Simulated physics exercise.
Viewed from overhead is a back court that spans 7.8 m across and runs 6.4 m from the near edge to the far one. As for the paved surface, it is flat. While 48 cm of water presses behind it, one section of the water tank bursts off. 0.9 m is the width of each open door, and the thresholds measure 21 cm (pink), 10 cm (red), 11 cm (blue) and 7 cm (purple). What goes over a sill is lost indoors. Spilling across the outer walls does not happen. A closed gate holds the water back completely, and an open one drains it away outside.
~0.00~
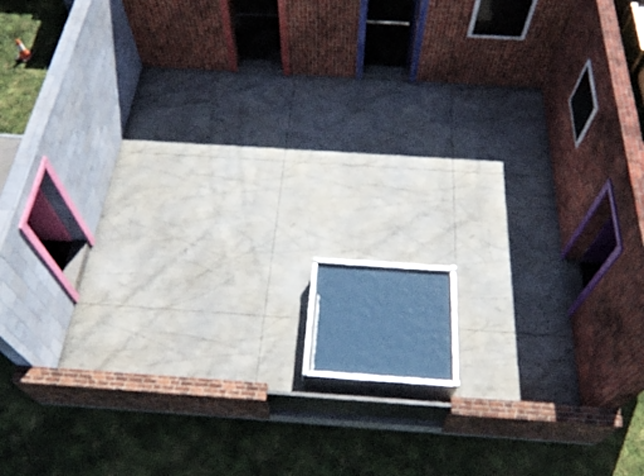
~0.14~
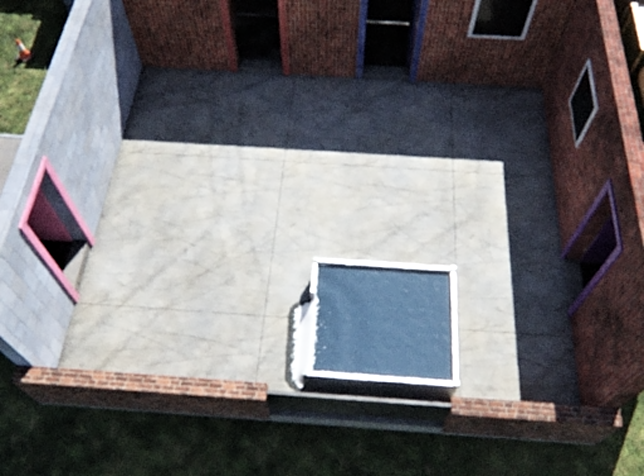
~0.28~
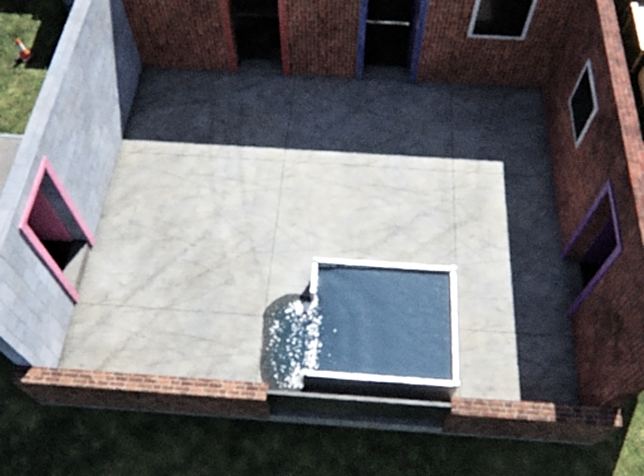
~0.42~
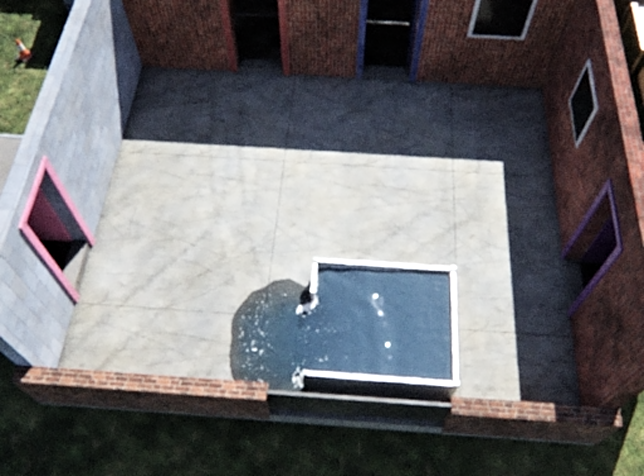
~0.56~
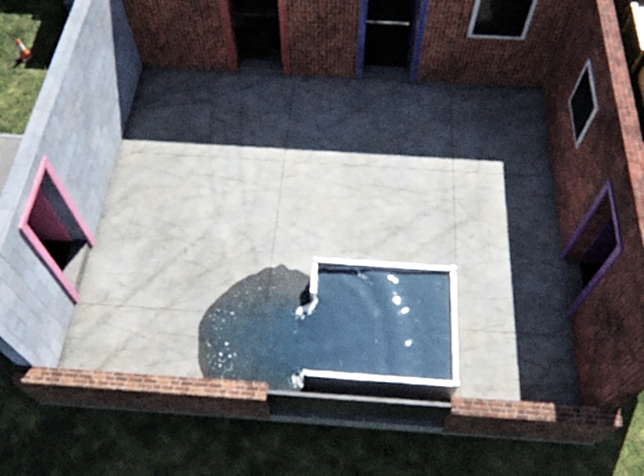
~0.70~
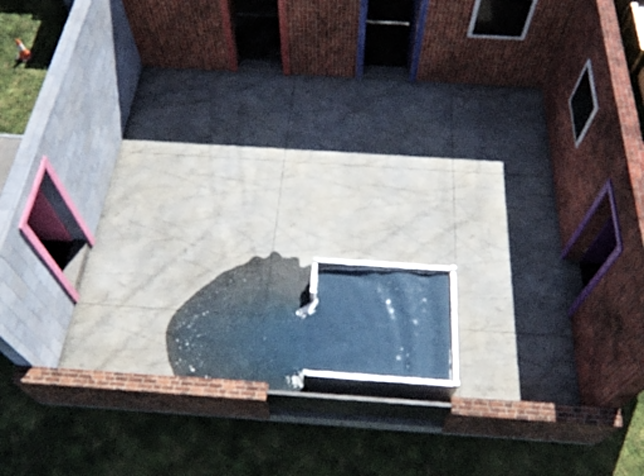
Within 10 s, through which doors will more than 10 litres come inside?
Pink door: Not more than 10 litres; red door: Not more than 10 litres; blue door: Not more than 10 litres; purple door: Not more than 10 litres.
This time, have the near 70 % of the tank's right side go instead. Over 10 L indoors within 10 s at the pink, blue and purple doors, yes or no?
Pink falls short; blue falls short; purple exceeds.
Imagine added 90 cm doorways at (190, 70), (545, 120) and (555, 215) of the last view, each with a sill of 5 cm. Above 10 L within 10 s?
Per doorway, in order: Sufficient / insufficient / insufficient.
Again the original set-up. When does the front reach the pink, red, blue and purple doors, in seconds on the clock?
Pink 1.6 s, red 5.0 s, blue 6.5 s, purple not in the 10 s.
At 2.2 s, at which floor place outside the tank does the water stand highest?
Close to pixel (69, 371).
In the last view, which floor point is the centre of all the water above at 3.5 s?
Close to (235, 311) in the last picture.
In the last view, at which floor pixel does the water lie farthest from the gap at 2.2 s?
Somewhere near pixel (101, 217).
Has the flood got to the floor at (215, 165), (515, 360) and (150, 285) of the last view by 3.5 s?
Untouched, untouched, soaked.
After 1.4 s water covers 15 % of the floor and is deepest (26 cm) near (299, 365); pink door not reached, red door not reached, blue door not reached, purple door not reached.
After 2.2 s water covers 20 % of the floor and is deepest (32 cm) near (69, 371); pink door 15 cm at the sill, 0 L in, red door not reached, blue door not reached, purple door not reached.
After 3.5 s water covers 25 % of the floor and is deepest (24 cm) near (54, 382); pink door 18 cm at the sill, 0 L in, red door not reached, blue door not reached, purple door not reached.
After 6.0 s water covers 50 % of the floor and is deepest (16 cm) near (141, 76); pink door 10 cm at the sill, 0 L in, red door 10 cm at the sill, 0 L in, blue door not reached, purple door not reached.
After 10.0 s water covers 70 % of the floor and is deepest (9 cm) near (133, 104); pink door 6 cm at the sill, 0 L in, red door 7 cm at the sill, 1 L in, blue door 4 cm at the sill, 0 L in, purple door not reached.
